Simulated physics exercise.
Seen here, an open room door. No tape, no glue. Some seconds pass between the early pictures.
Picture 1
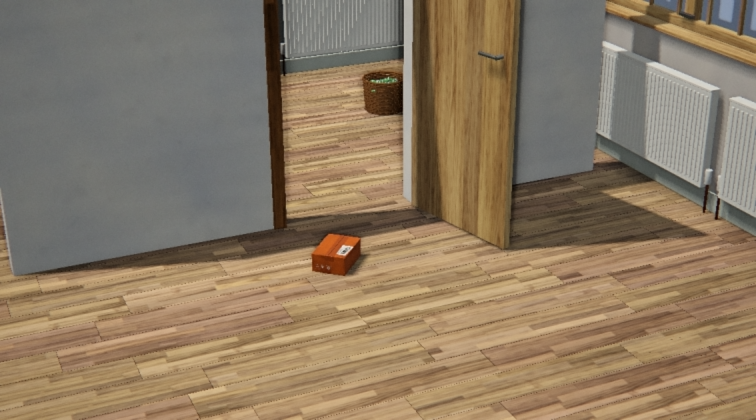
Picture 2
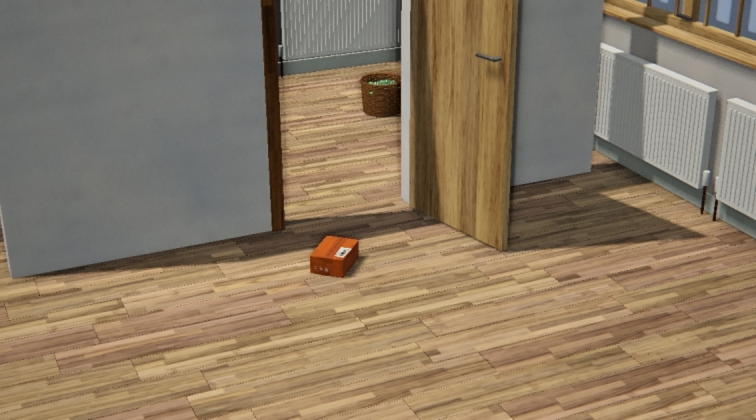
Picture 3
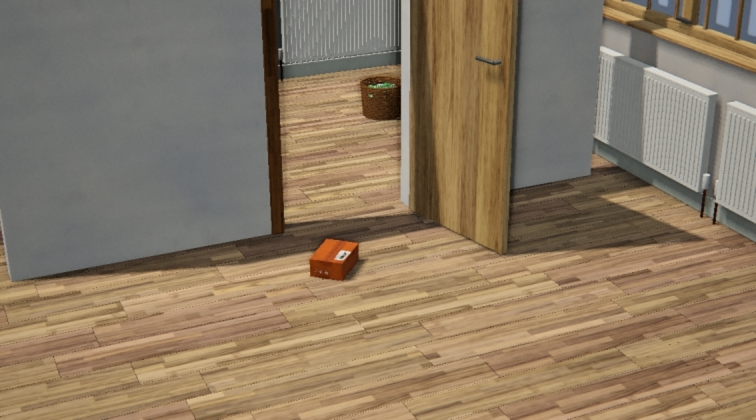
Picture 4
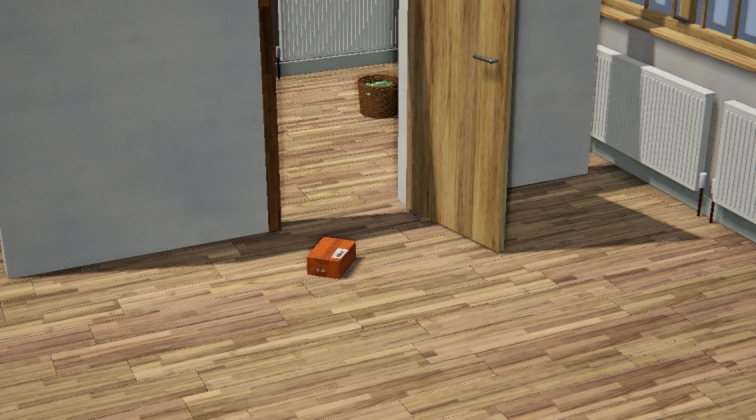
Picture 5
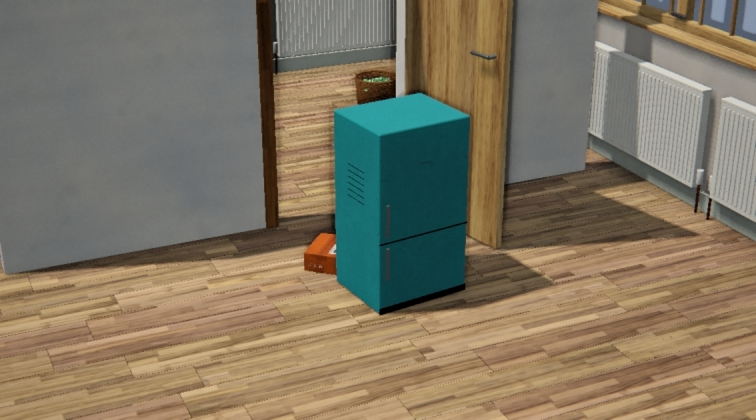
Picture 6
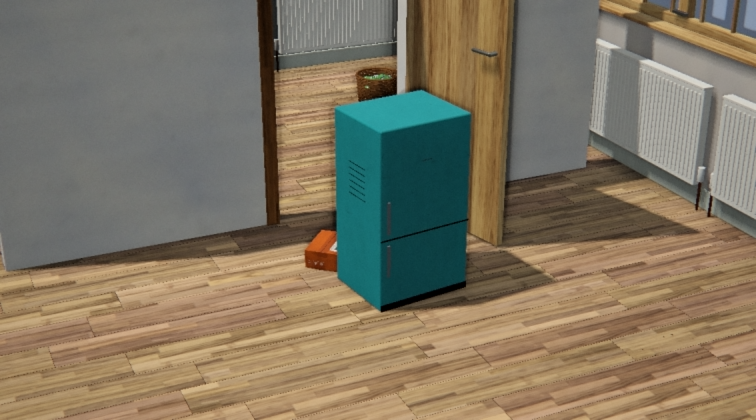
A tall turquoise appliance with two doors appears abruptly partway through, standing upright before an open wooden door and partly hiding an orange parcel on the floor. Seen from above, the plank-floored room has grey walls, white radiators at right, and a brown basket with something green beyond the doorway. The door and parcel stay still, while the view shifts very slightly.
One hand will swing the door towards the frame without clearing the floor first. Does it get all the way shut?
The door jams.
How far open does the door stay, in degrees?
Some 75° open.
Then, 0.50 s after the last picture, door at 90°.
Then, 0.70 s after the last picture, door at 79°.
At rest, door at 73°; both in place. Seen from the same camera at the end, turquoise appliance near (401, 199).
